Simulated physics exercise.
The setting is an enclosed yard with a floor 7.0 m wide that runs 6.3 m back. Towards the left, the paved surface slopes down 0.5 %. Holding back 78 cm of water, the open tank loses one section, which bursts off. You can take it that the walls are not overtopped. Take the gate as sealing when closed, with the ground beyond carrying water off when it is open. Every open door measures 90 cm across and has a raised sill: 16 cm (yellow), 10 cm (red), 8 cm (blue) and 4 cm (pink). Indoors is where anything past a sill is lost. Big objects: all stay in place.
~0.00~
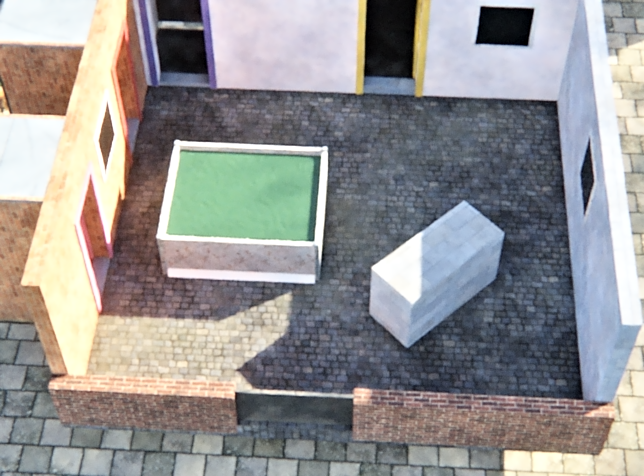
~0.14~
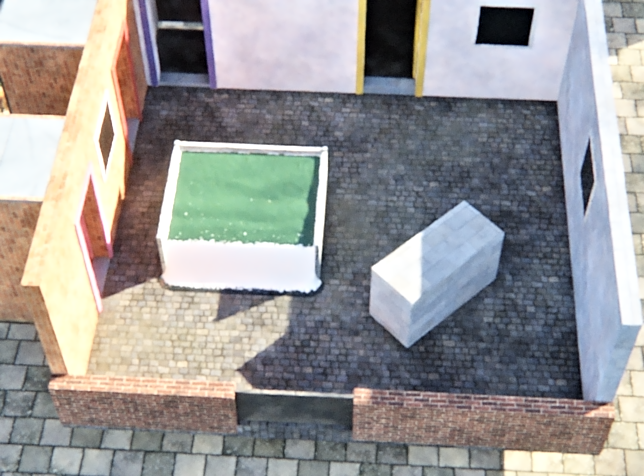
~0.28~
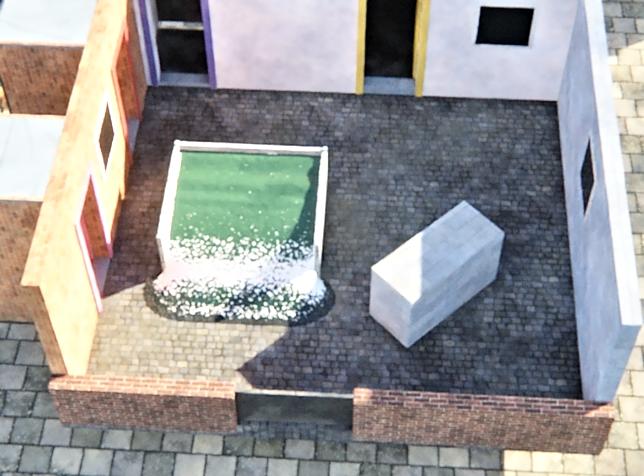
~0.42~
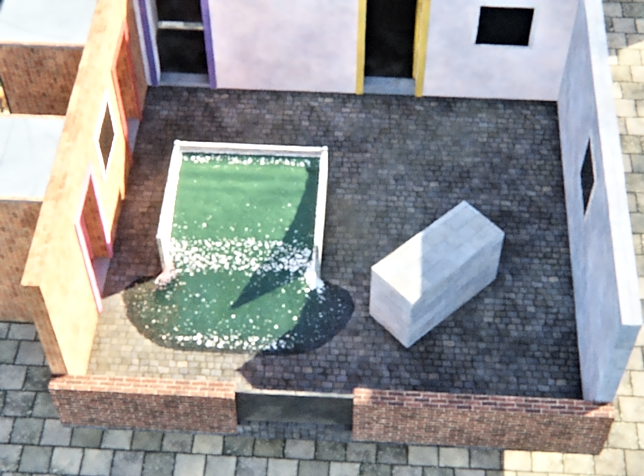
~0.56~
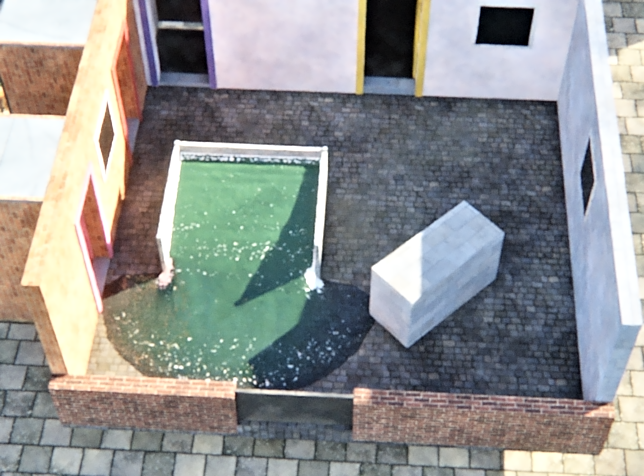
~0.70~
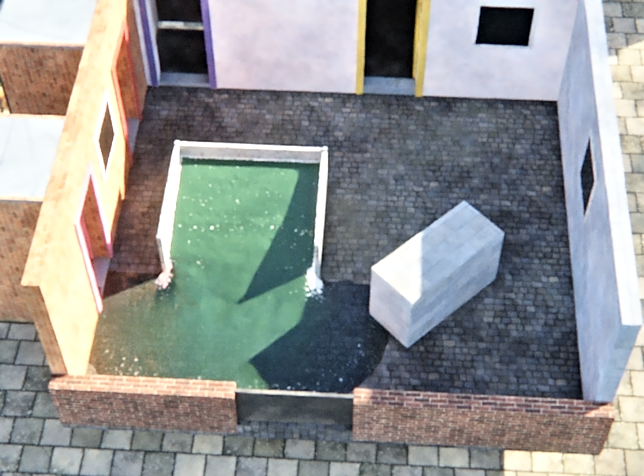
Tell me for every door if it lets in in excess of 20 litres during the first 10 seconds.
Yellow door: Short of the set amount, red door: Short of the set amount, blue door: Beyond the set amount, pink door: Beyond the set amount.
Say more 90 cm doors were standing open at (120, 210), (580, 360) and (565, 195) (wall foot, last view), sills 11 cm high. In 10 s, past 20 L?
Well, the first is on the low side, the second is on the high side, and the third is on the low side.
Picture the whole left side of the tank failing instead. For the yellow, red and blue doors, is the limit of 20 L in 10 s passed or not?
Note: Yellow short of the mark, red beyond the mark, blue beyond the mark.
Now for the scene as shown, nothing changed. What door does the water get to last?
Last: Yellow.
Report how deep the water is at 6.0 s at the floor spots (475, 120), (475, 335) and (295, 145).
I'd read it as roughly 5, 7 and 0 cm, in that order.
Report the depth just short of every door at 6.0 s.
Door by door in cm, yellow shows 2, red shows 7, blue shows 16, pink shows 10.
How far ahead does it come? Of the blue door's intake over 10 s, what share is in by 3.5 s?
0 per cent, roughly.
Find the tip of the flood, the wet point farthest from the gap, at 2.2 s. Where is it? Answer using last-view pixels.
I'd put it close to (585, 427).
After 1.4 s water covers 25 % of the floor and is deepest (55 cm) near (80, 402); yellow door not reached, red door not reached, blue door not reached, pink door 3 cm at the sill, 2 L in.
After 2.2 s water covers 30 % of the floor and is deepest (50 cm) near (80, 402); yellow door not reached, red door not reached, blue door not reached, pink door 7 cm at the sill, 4 L in.
After 3.5 s water covers 50 % of the floor and is deepest (28 cm) near (558, 425); yellow door not reached, red door 4 cm at the sill, 0 L in, blue door not reached, pink door 12 cm at the sill, 43 L in.
After 6.0 s water covers 90 % of the floor and is deepest (18 cm) near (147, 92); yellow door 2 cm at the sill, 0 L in, red door 7 cm at the sill, 0 L in, blue door 16 cm at the sill, 128 L in, pink door 10 cm at the sill, 103 L in.
After 10.0 s water covers 100 % of the floor and is deepest (14 cm) near (284, 177); yellow door 7 cm at the sill, 0 L in, red door 5 cm at the sill, 0 L in, blue door 7 cm at the sill, 168 L in, pink door 8 cm at the sill, 138 L in.
